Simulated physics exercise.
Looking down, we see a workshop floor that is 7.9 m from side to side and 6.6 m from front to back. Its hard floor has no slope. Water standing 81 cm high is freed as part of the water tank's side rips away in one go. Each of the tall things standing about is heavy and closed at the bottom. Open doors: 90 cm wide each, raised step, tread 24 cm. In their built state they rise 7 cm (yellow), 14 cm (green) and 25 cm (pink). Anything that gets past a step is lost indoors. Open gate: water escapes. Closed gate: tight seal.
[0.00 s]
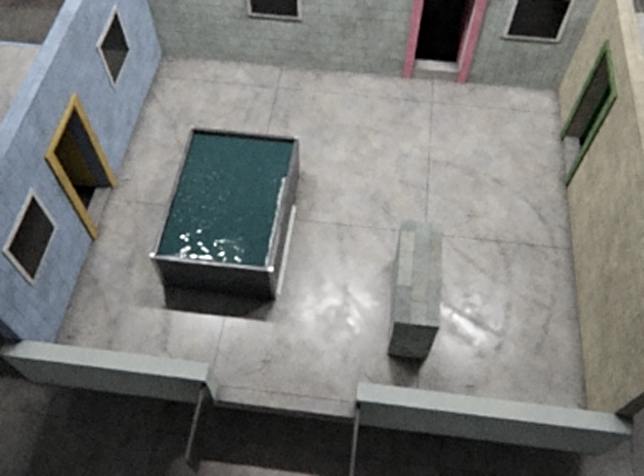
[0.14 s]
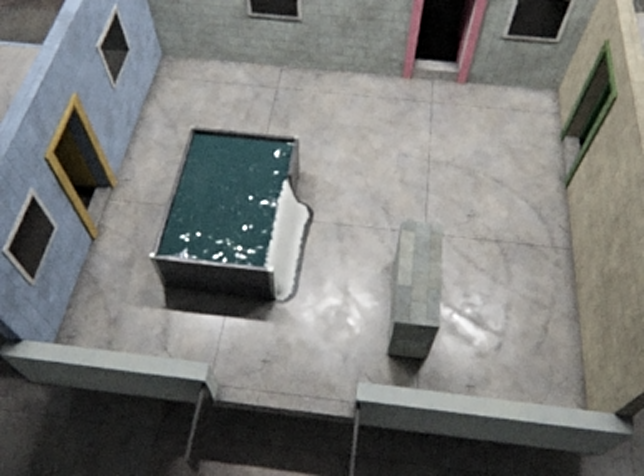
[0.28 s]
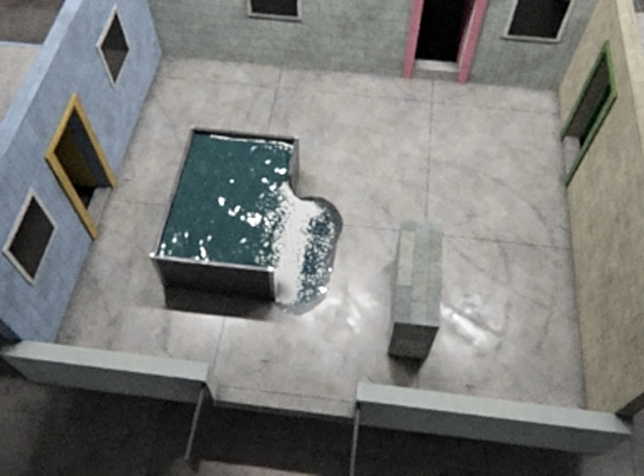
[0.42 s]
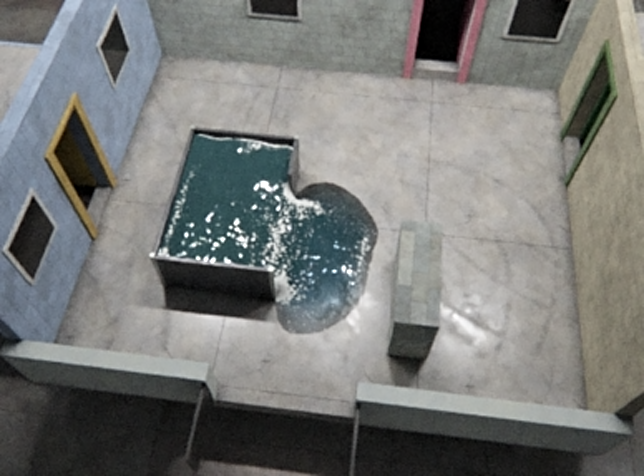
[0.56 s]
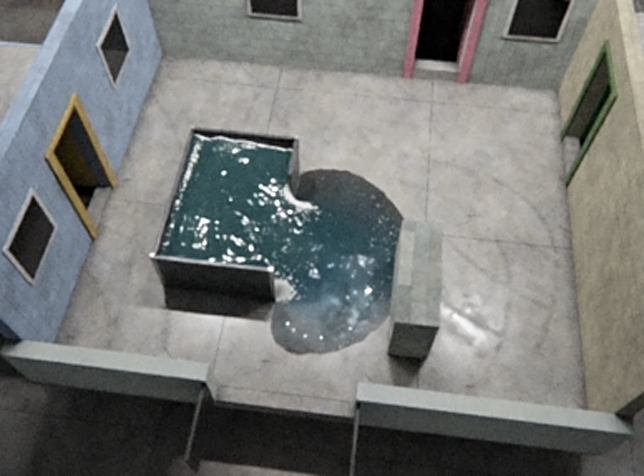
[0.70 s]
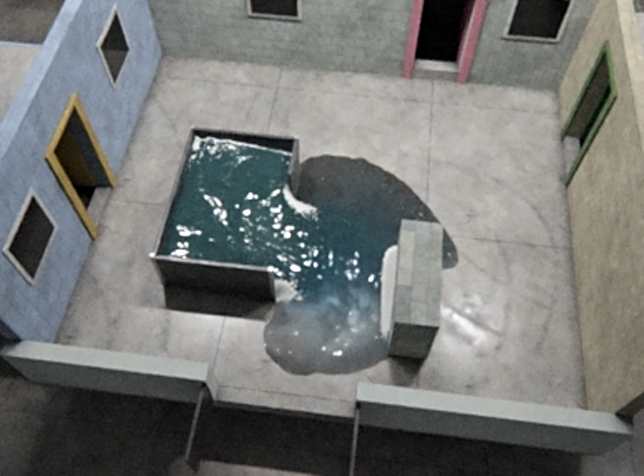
In this clip, the right side of a water-filled tank opens and water pours onto the gray floor of a walled room, spreading rightward in a rounded, dark pool that meets a gray block and begins curving around its far end.
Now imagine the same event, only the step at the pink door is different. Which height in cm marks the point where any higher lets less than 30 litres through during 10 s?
That point lies near 7.5 cm.
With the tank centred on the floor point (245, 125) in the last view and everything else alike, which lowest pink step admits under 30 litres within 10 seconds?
In that case about 8.0 cm.
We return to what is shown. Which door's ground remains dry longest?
Last: Yellow.
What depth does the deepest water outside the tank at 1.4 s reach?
Up to some 54 centimetres, I'd say.
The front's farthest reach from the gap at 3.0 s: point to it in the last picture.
Lab note: Front tip approx. at (551, 94).
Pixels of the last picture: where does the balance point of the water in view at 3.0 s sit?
I'd say around (366, 242).
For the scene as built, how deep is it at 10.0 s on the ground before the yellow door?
About 2.0 centimetres.
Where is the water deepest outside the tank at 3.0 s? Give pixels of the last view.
(551, 94).
After 1.4 s water covers 30 % of the floor, deepest (54 cm) near (385, 281); it has not reached the pink door.
After 3.0 s water covers 50 % of the floor, deepest (42 cm) near (551, 94); it has not reached the pink door.
After 10.0 s water covers 85 % of the floor, deepest (10 cm) near (185, 67); 9 cm at the pink door, 0 litres in over its 25 cm step.
At the pink door as built, the water arrived by 3.3 s and peaked near 13 cm at 5.2 s.
Run again over the same 10 s with other heights there, 50 litres in over 6 cm, 9 litres over 9.5 cm. The limit of 30 litres is kept from about 7.5 cm up.
